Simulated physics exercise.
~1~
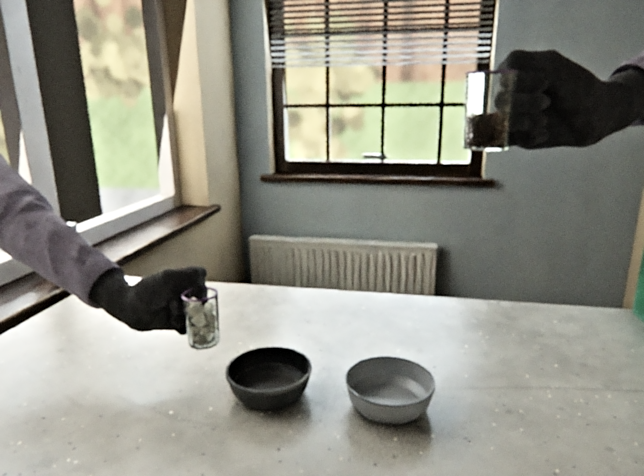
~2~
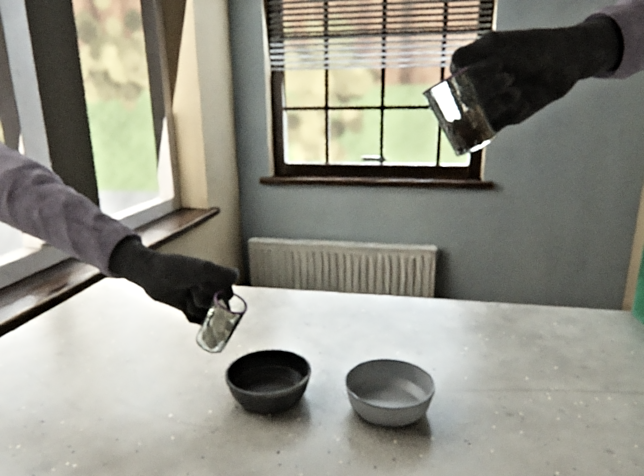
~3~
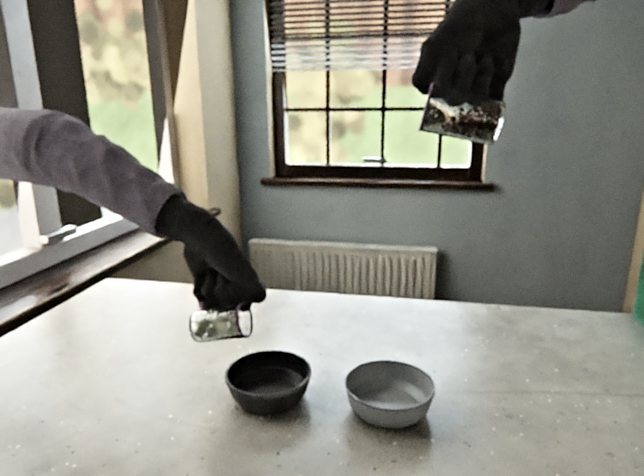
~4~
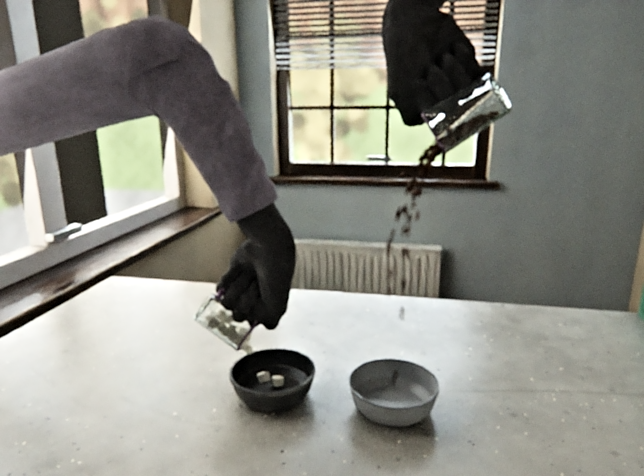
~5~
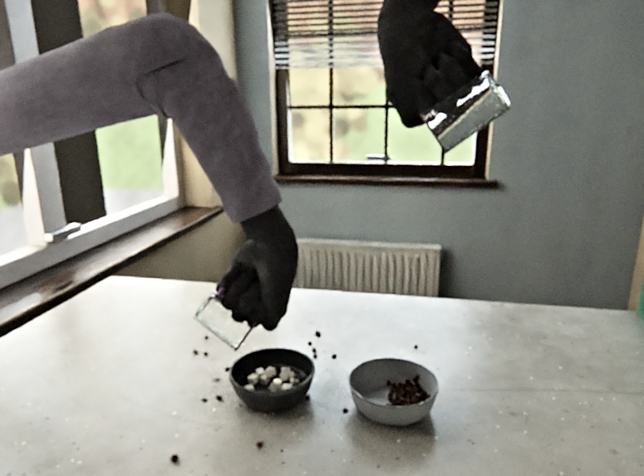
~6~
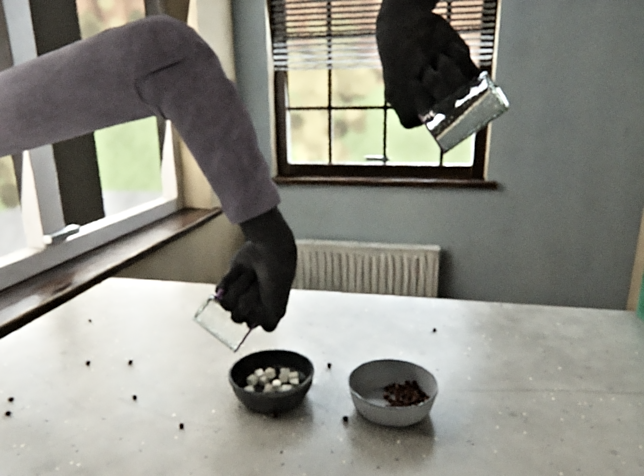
Two dark-gloved hands tipped clear cups over two bowls on a counter, the right one held much higher. Pale pieces all landed in the black left bowl, while dark bits fell into the grey one, some scattering across the counter.
